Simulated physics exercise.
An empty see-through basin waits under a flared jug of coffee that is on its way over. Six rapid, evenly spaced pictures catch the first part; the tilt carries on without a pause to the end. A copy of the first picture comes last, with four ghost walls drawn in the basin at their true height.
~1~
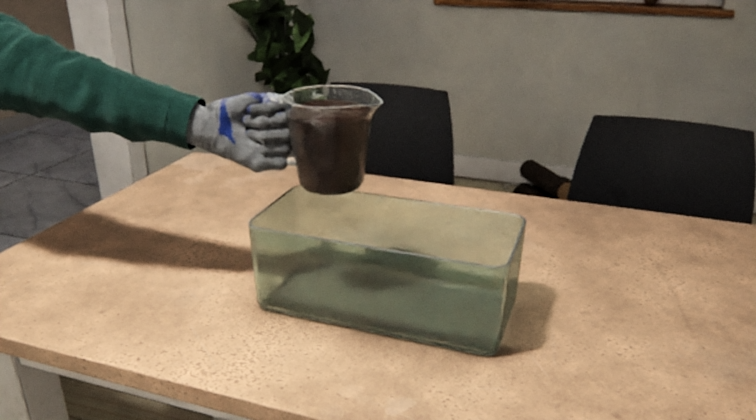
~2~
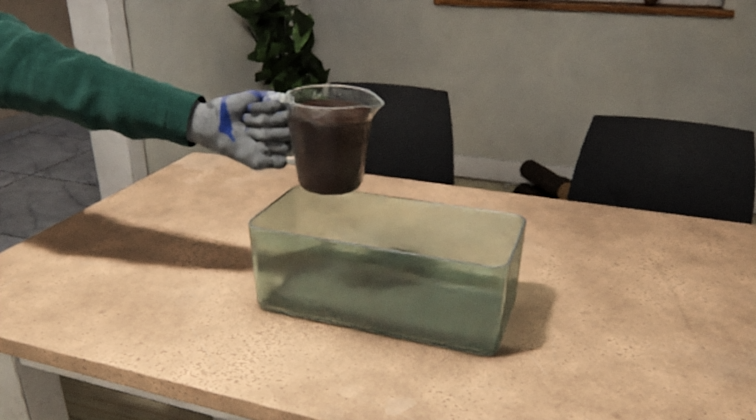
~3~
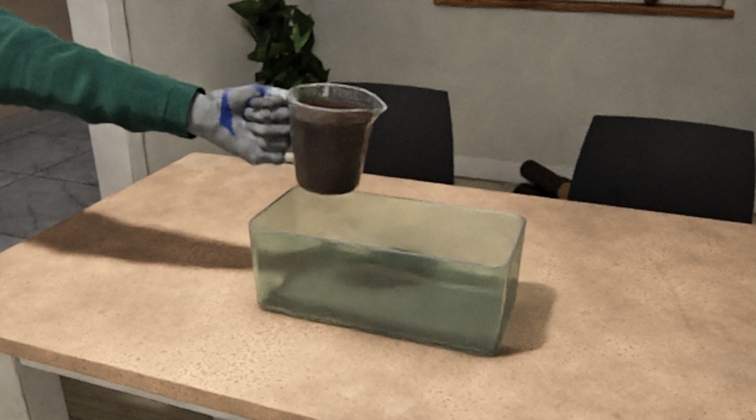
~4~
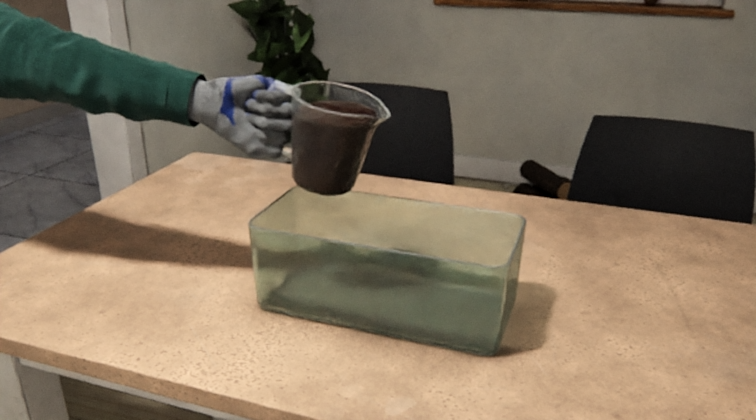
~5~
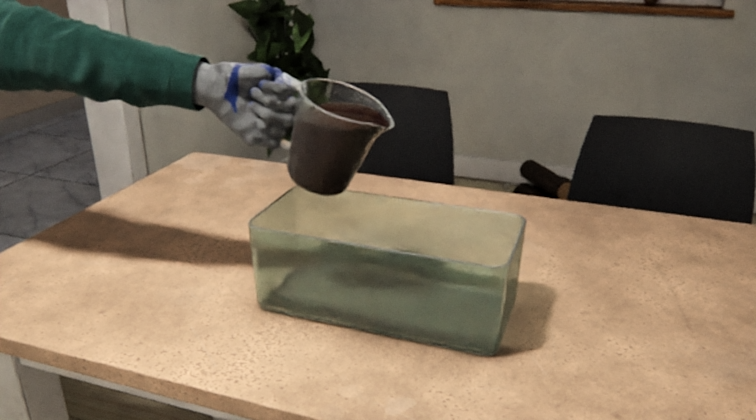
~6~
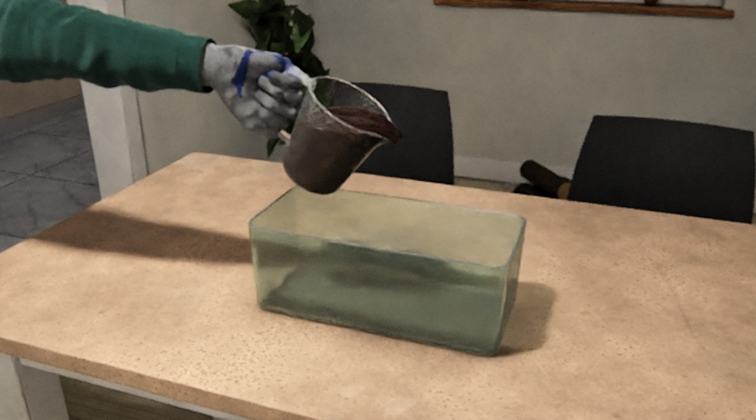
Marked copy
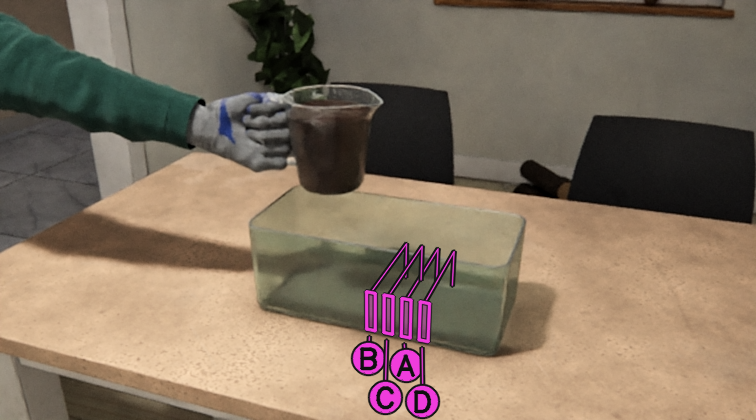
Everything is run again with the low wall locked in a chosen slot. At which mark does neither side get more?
Go for A.
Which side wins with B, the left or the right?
The right one.
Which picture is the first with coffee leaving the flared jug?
In picture 6.
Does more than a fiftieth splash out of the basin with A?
No.
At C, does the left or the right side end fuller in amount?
The right side.
On the marked copy, A at (404, 344); B at (369, 336); C at (386, 340); D at (422, 347).
If A is chosen, about 50 % ends left of the wall and 49 % right of it.
If B is chosen, about 3 % ends left of the wall and 97 % right of it.
If C is chosen, about 16 % ends left of the wall and 84 % right of it.
If D is chosen, about 84 % ends left of the wall and 15 % right of it.
